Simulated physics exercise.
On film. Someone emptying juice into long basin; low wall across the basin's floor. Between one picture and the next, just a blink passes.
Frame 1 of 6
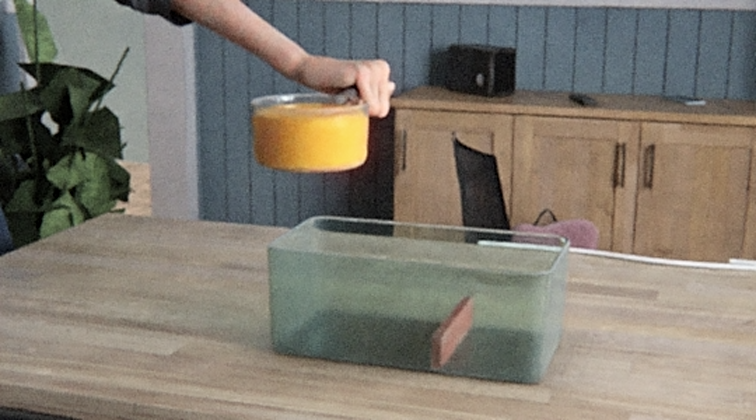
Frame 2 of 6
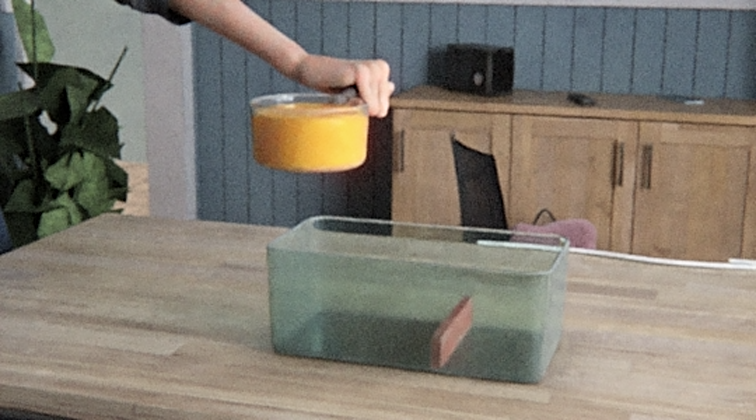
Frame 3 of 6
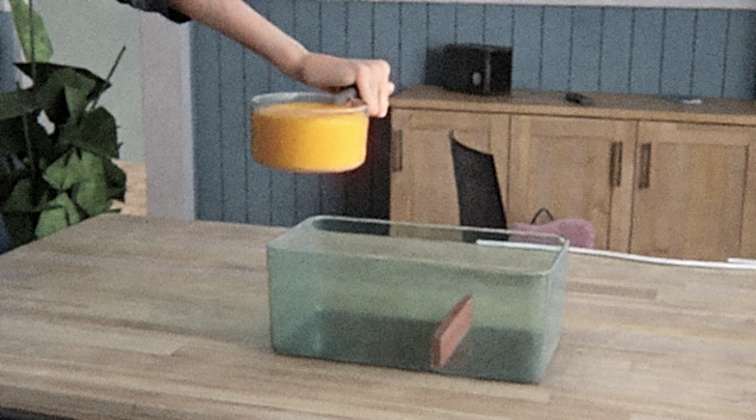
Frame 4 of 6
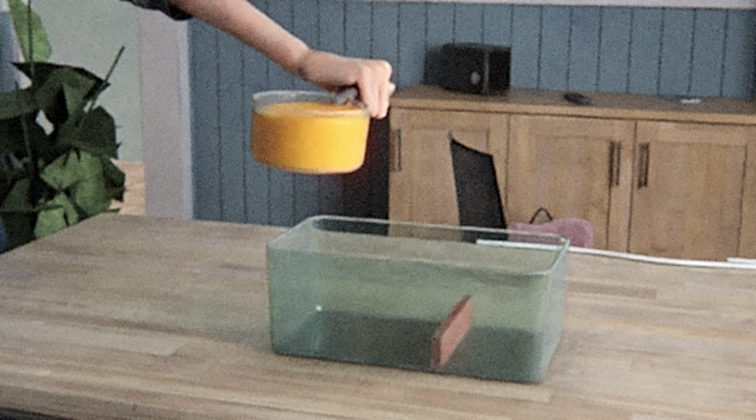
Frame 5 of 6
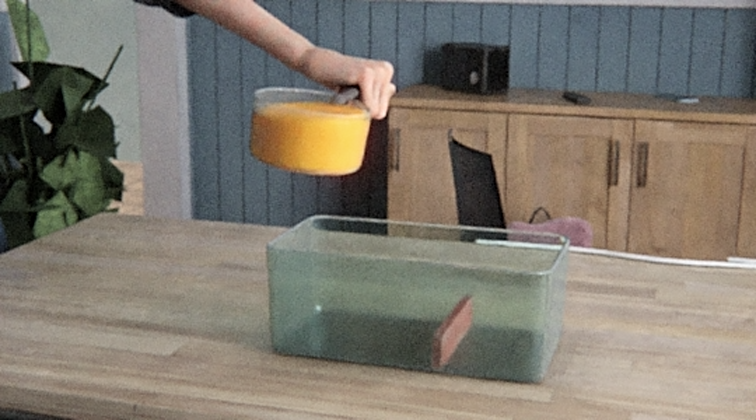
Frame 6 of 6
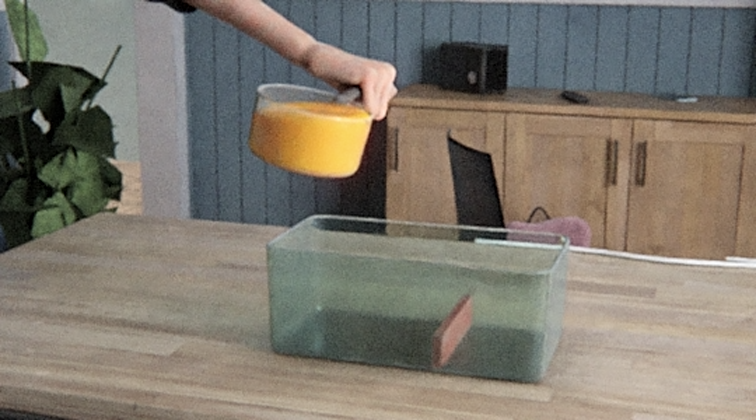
A hand reaching in from the upper left holds a clear container of orange-yellow juice above a long greenish glass basin on a wooden table, seen from the front and slightly above. A low reddish wall stands inside the basin, with a leafy plant at left and blue panelling and wooden cabinets behind. The container starts level, then tilts slightly, its right side dipping, while the background shifts faintly leftward.
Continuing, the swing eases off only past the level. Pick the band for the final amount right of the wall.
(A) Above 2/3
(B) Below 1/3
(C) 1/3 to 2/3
Option B: Below 1/3.
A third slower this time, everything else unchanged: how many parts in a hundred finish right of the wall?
Roughly 5 in a hundred.
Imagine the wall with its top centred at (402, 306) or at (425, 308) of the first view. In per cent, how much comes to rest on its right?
Try 1: Some 65 %; try 2: 35 %.
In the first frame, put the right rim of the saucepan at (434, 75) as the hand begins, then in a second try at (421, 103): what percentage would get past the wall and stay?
Roughly 70 percent on the first try and 65 percent on the second.
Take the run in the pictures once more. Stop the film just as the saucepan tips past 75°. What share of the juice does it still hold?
Still holding around 45 %, give or take.
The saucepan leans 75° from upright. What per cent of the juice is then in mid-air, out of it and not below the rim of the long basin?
35 %.
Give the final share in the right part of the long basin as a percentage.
I'd put it near 5 per cent.
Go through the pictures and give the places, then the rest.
In the first frame, it leans 0°; its right rim is at (365, 107); the juice meets the walls at (261, 109) and (364, 114); the long basin's rim runs from (290, 233) to (560, 257); the wall's top is at (454, 317).
In the second frame, it leans 1°; its right rim is at (364, 107); the juice meets the walls at (260, 109) and (364, 114).
In the third frame, it leans 2°; its right rim is at (365, 109); the juice meets the walls at (261, 108) and (364, 115).
In the fourth frame, it leans 5°; its right rim is at (366, 112); the juice meets the walls at (261, 108) and (365, 116).
In the fifth frame, it leans 9°; its right rim is at (367, 115); the juice meets the walls at (262, 107) and (367, 116).
In the sixth frame, it leans 14°; its right rim is at (368, 120); the juice meets the walls at (262, 106) and (368, 116).
A moment on, the saucepan is tipped on its side and 47 per cent is still to pour, 19 is left of the wall and 0 right of it.
Next, the saucepan is tipped right over and 6 per cent is still to pour, 85 is left of the wall and 2 right of it.
Then the saucepan is tipped right over and 0 per cent is still to pour, 94 is left of the wall and 5 right of it.
Later the saucepan is tipped right over and 0 per cent is still to pour, 94 is left of the wall and 6 right of it.
Finally, 94 per cent lies left of the wall, 6 right of it and 0 outside.
